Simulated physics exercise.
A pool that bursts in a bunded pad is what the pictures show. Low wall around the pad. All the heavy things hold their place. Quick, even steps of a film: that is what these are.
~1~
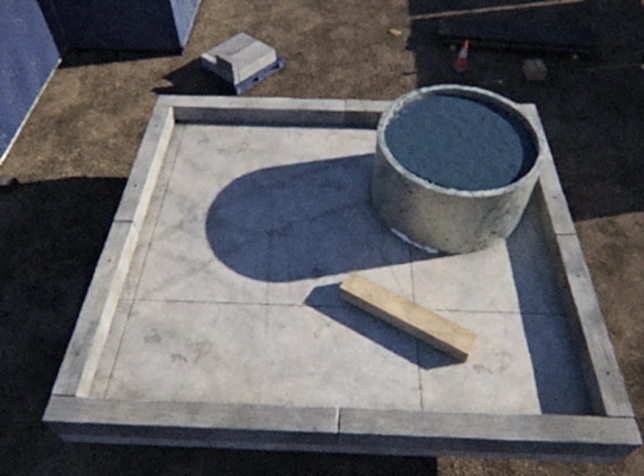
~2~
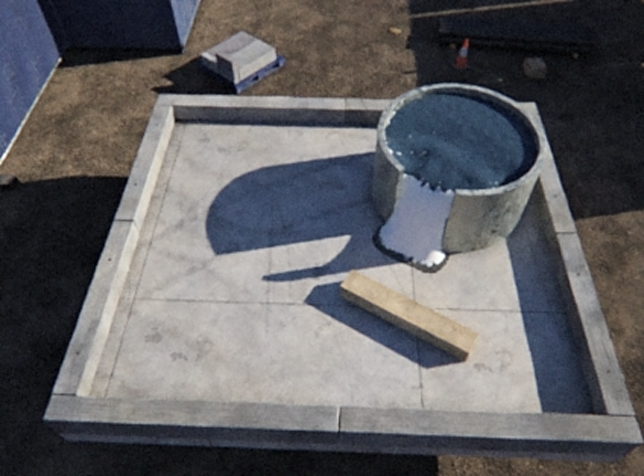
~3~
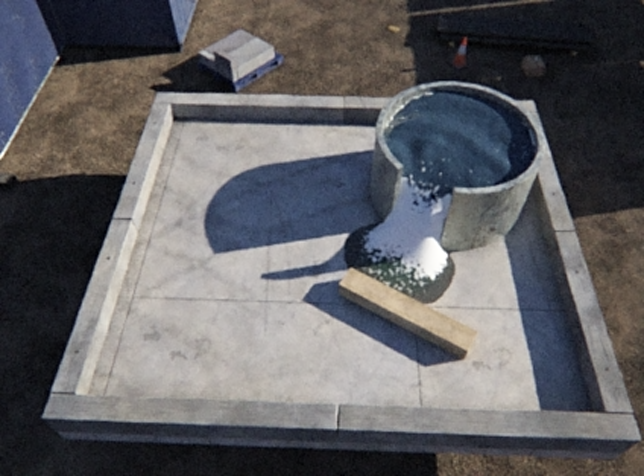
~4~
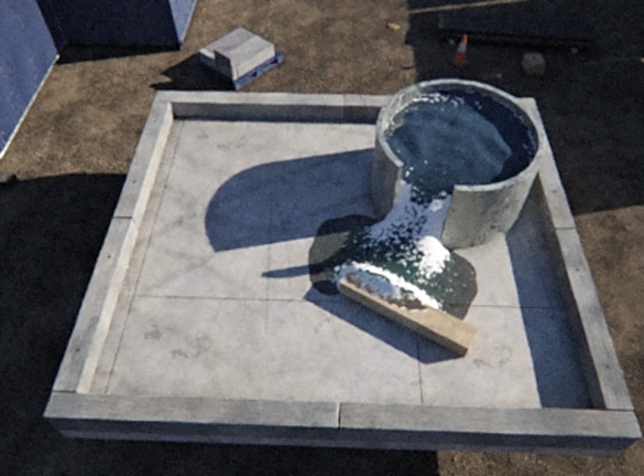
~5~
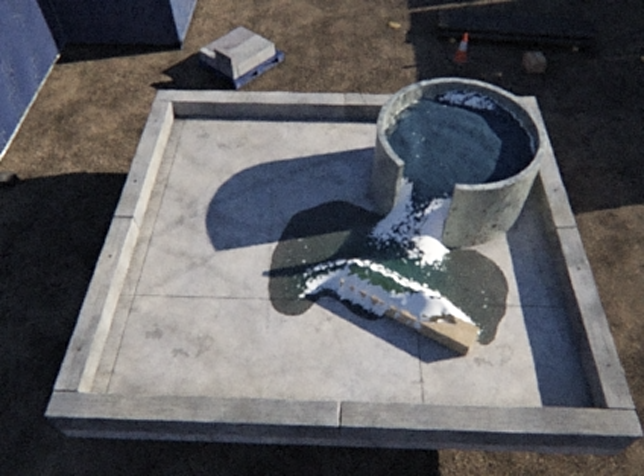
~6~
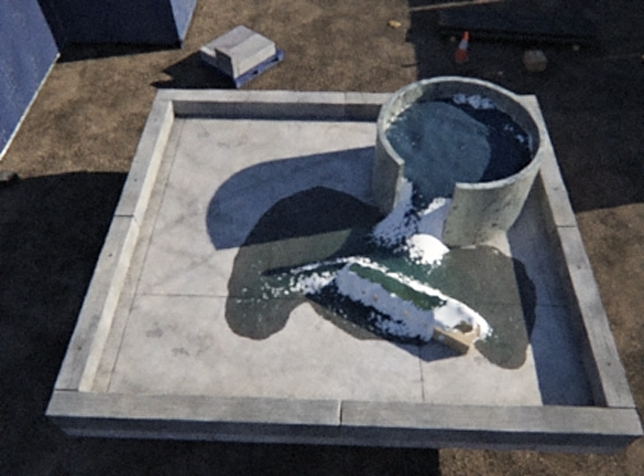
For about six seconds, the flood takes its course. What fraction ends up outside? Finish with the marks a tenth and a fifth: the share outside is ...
The share outside is not even a tenth.
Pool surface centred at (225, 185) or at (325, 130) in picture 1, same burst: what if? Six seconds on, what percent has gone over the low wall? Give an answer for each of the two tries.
26 %, then 8 %.
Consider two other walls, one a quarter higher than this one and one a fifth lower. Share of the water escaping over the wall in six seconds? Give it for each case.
Around 0 percent for the first try and around 4 percent for the second, I'd say.
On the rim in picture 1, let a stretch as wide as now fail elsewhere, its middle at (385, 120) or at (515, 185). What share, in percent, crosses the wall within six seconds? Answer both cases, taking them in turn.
Near 10 per cent, then near 22 per cent.
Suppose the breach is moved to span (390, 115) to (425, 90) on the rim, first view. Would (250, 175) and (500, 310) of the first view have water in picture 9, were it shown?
First point swamped, second point bare.
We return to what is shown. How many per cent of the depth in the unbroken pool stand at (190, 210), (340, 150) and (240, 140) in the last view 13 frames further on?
Approx. values, in order: 4 %, 0 %, 0 %.
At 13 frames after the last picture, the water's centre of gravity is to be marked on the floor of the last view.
Somewhere around (383, 254) in the last view.
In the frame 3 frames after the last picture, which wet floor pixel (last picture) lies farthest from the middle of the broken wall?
I'd say at around (101, 363).
A moment on, water covers 40 % of the floor; the low wall has let 0 % over.
Next, water covers 50 % of the floor; the low wall has let 0 % over.
Then, water covers 55 % of the floor; the low wall has let 1 % over.
Later, water covers 65 % of the floor; the low wall has let 1 % over.
In the end, water covers 80 % of the floor; the low wall has let 1 % over.
